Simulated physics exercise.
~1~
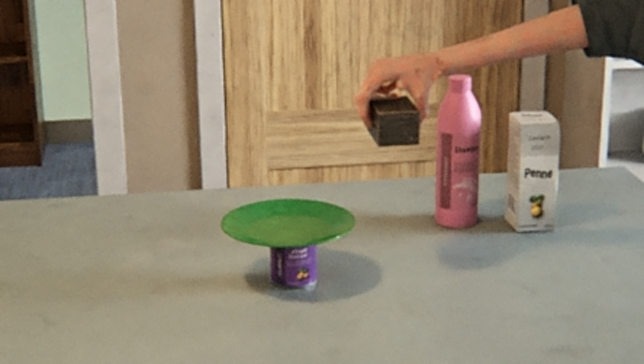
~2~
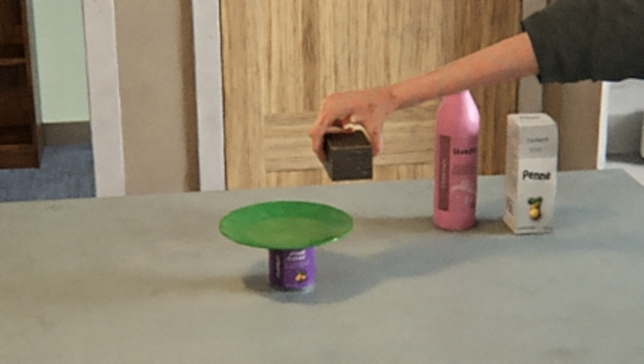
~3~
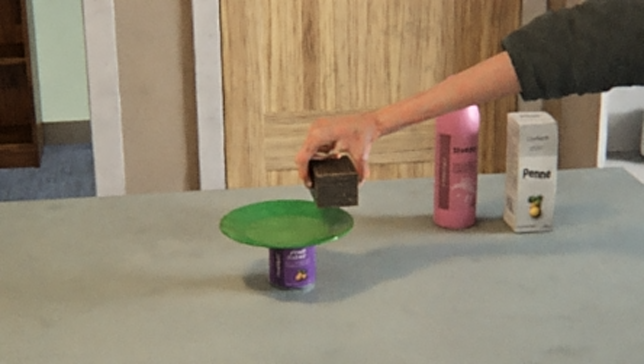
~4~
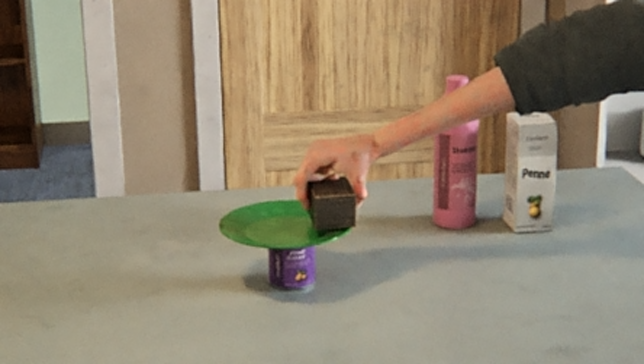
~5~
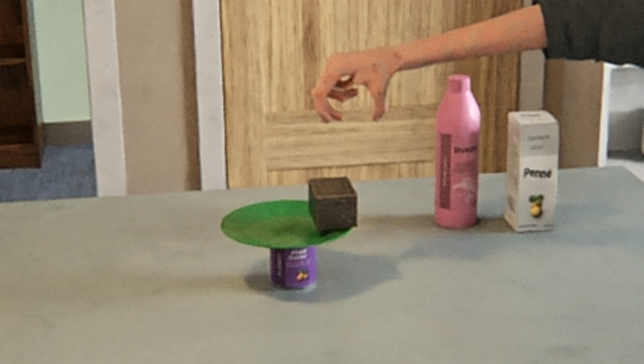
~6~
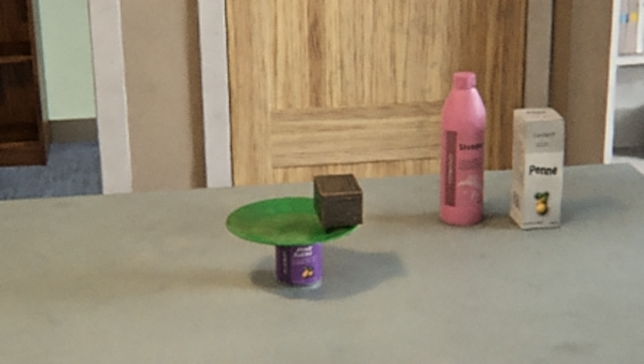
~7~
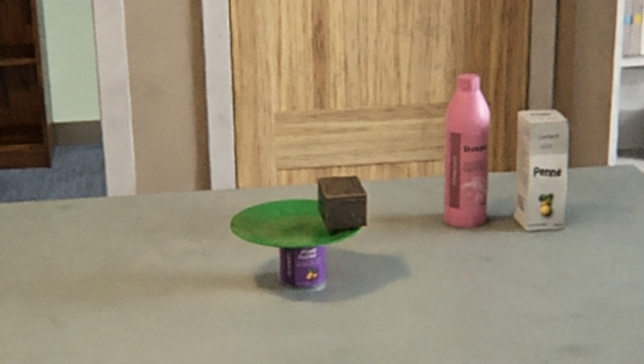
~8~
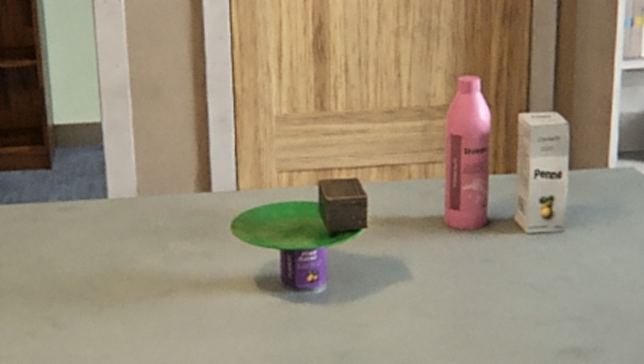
A dark block is lowered by hand onto a green plate's right edge and stays balanced.
